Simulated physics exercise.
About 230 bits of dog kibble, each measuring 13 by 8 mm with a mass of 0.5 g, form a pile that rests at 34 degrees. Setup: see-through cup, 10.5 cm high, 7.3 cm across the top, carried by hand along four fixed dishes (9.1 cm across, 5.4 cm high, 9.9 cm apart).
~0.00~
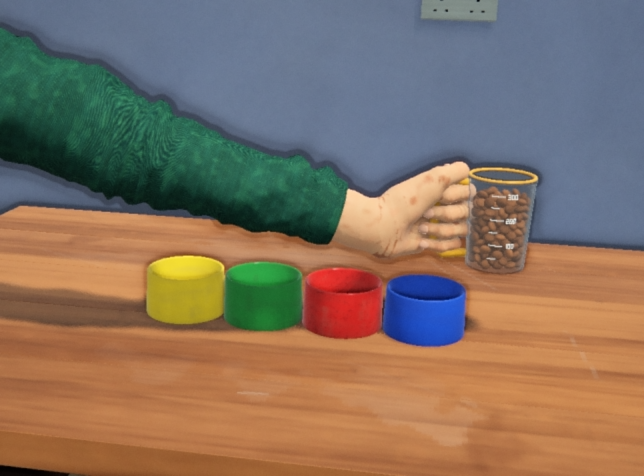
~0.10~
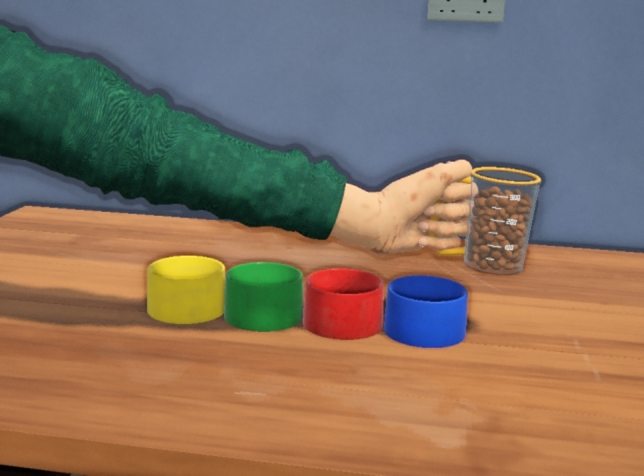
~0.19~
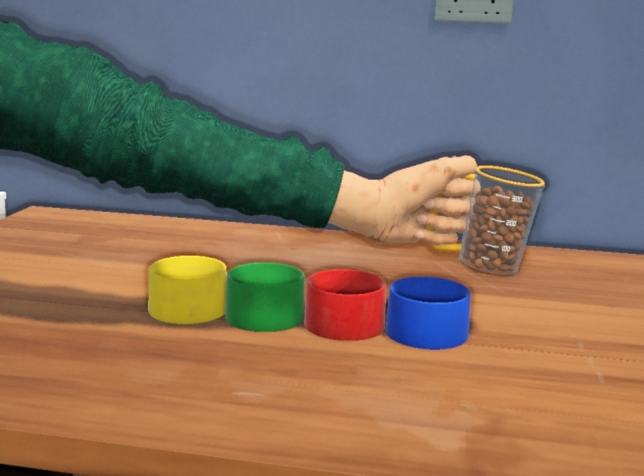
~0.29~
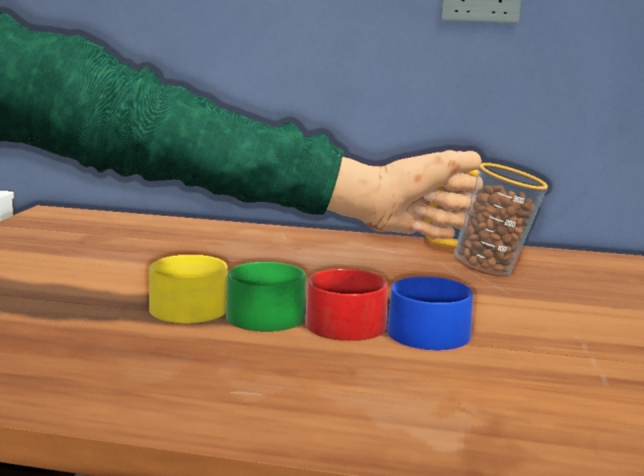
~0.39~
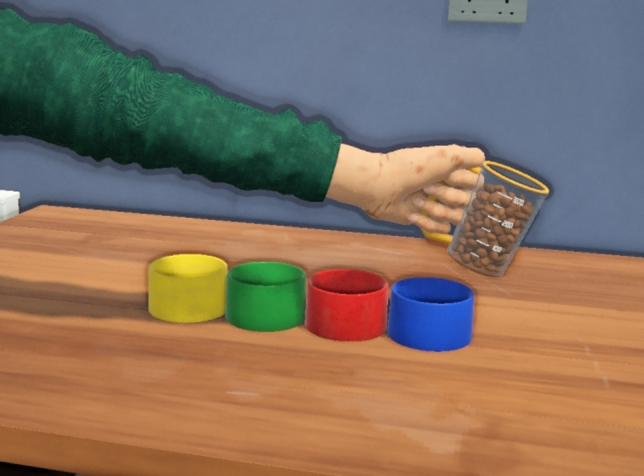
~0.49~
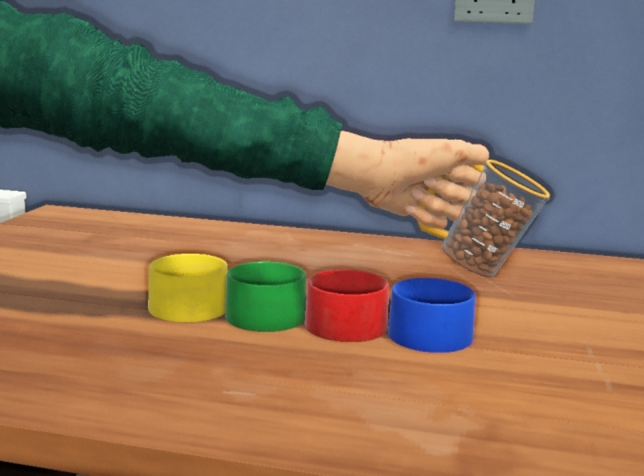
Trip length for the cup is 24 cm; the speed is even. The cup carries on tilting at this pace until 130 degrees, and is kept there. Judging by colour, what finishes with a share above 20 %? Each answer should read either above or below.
Red - below, blue - above, green - below, yellow - below, counter - above.
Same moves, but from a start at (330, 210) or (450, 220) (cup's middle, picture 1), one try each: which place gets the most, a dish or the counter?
Most lands at green the first time and at blue the second time.
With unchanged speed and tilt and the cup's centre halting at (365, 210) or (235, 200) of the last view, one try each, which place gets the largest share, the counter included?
The biggest share goes to blue first, then to blue.
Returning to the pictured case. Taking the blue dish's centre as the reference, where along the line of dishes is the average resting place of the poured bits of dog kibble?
Some 5 centimetres out on the right-hand side of that dish.
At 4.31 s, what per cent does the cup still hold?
About 0 per cent.
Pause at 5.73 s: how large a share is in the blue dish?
Some 55 in a hundred by then.
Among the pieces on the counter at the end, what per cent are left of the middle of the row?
Share: About 0 in a hundred.
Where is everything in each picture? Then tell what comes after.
The first picture shows cup at (498, 221), tilt 0 degrees, lip at (536, 178), moved 0.0 cm; middle of the pieces at (497, 223); blue dish at (426, 288); red dish at (344, 281); green dish at (264, 275); yellow dish at (186, 268).
The second picture shows cup at (499, 221), tilt 2 degrees, lip at (539, 179), moved 0.2 cm; middle of the pieces at (498, 224).
The third picture shows cup at (498, 221), tilt 8 degrees, lip at (543, 183), moved 0.6 cm; middle of the pieces at (497, 224).
The fourth picture shows cup at (497, 221), tilt 14 degrees, lip at (546, 186), moved 1.0 cm; middle of the pieces at (495, 223).
The fifth picture shows cup at (495, 221), tilt 20 degrees, lip at (547, 191), moved 1.4 cm; middle of the pieces at (493, 223).
The sixth picture shows cup at (492, 220), tilt 25 degrees, lip at (548, 196), moved 1.8 cm; middle of the pieces at (490, 222); blue dish at (434, 291); red dish at (348, 282); green dish at (267, 274); yellow dish at (188, 266). Its pace works out near 60 degrees a second; the hand travels 4 cm a second.
After 2.78 s, tilt 130 degrees; cup holds 0 %, blue 55 %.
Then, at 4.31 s, tilt 130 degrees; cup holds 0 %, blue 55 %.
After 5.73 s, tilt 130 degrees; cup holds 0 %, blue 55 %.
By 6.0 s all is still; red 0 %, blue 55 %, green 0 %, yellow 0 %, counter 45 %.
